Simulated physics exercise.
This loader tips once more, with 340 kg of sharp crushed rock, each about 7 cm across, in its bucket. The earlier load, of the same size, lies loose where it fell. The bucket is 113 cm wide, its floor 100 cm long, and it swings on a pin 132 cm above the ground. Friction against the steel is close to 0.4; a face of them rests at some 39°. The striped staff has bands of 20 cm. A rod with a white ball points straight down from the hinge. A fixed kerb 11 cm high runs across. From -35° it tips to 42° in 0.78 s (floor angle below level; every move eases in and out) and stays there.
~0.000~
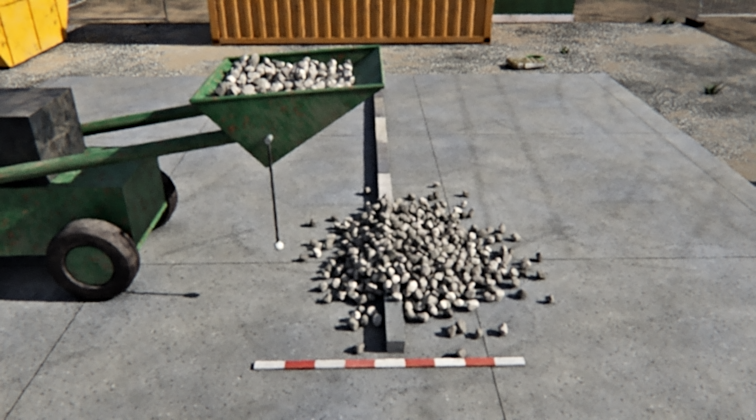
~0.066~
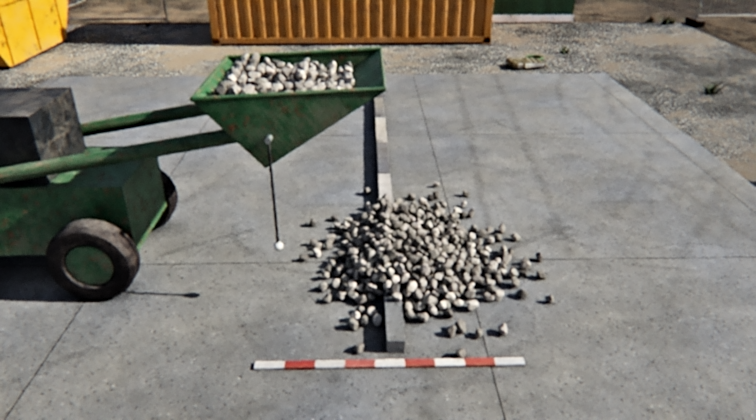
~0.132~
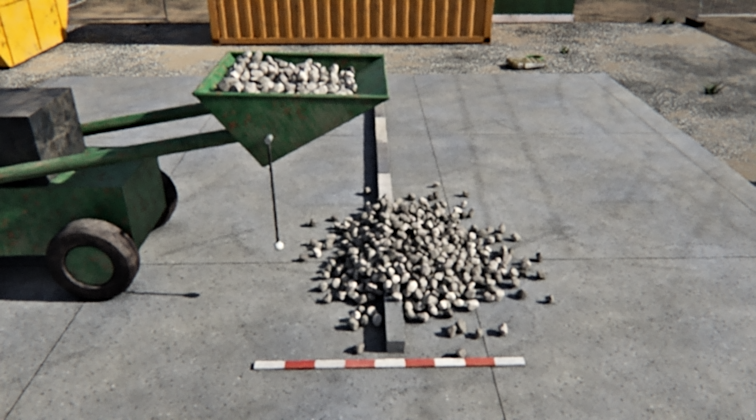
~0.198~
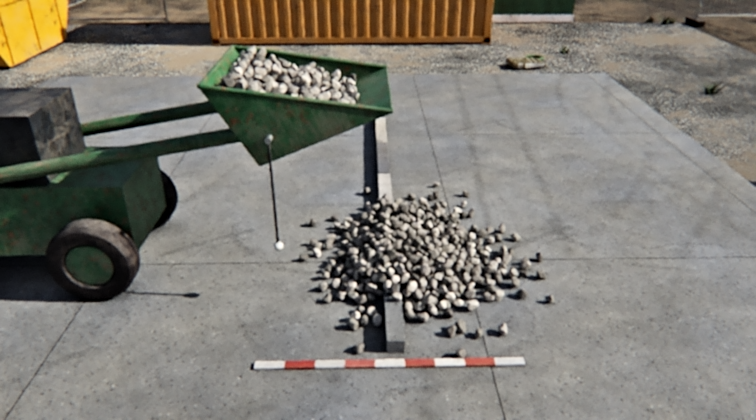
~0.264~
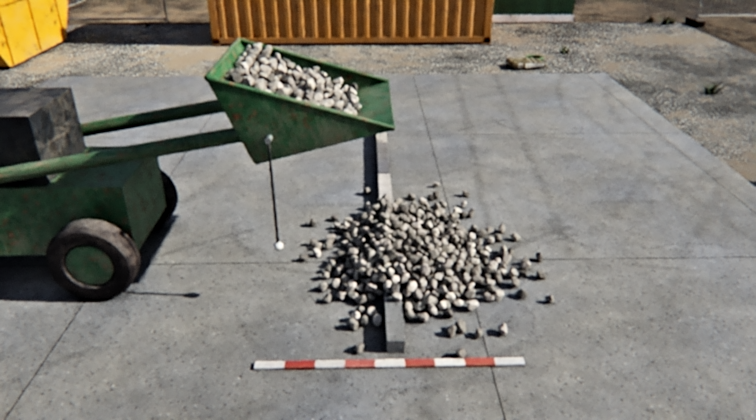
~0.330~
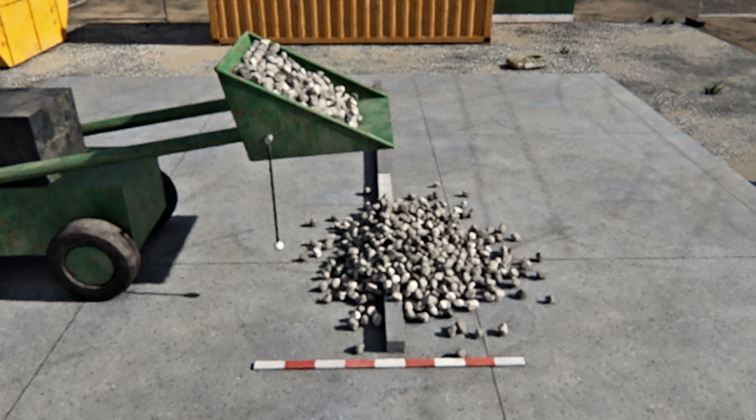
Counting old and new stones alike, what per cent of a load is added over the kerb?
Close to 56 parts in a hundred.
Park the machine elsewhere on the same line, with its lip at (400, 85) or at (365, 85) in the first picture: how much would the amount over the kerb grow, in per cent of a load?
About 80 and 30 per cent.
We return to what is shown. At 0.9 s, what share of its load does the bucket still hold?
Roughly 90 per cent is still inside.
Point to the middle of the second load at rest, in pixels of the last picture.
Near (401, 235).
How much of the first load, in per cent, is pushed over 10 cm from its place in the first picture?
Roughly 10 per cent of them.
After 0.6 s the floor is at 29°; in per cent of one load, 100 in the bucket, 34 on this side of the kerb, 66 over the kerb; the foremost stones are at (528, 264).
After 0.9 s the floor is at 42°; in per cent of one load, 89 in the bucket, 45 on this side of the kerb, 66 over the kerb; the foremost stones are at (528, 264).
After 1.2 s the floor is at 42°; in per cent of one load, 27 in the bucket, 83 on this side of the kerb, 89 over the kerb; the foremost stones are at (527, 261).
After 3.8 s the floor is at 42°; in per cent of one load, 0 in the bucket, 78 on this side of the kerb, 122 over the kerb; the foremost stones are at (535, 247). Net gain over the kerb, 56.
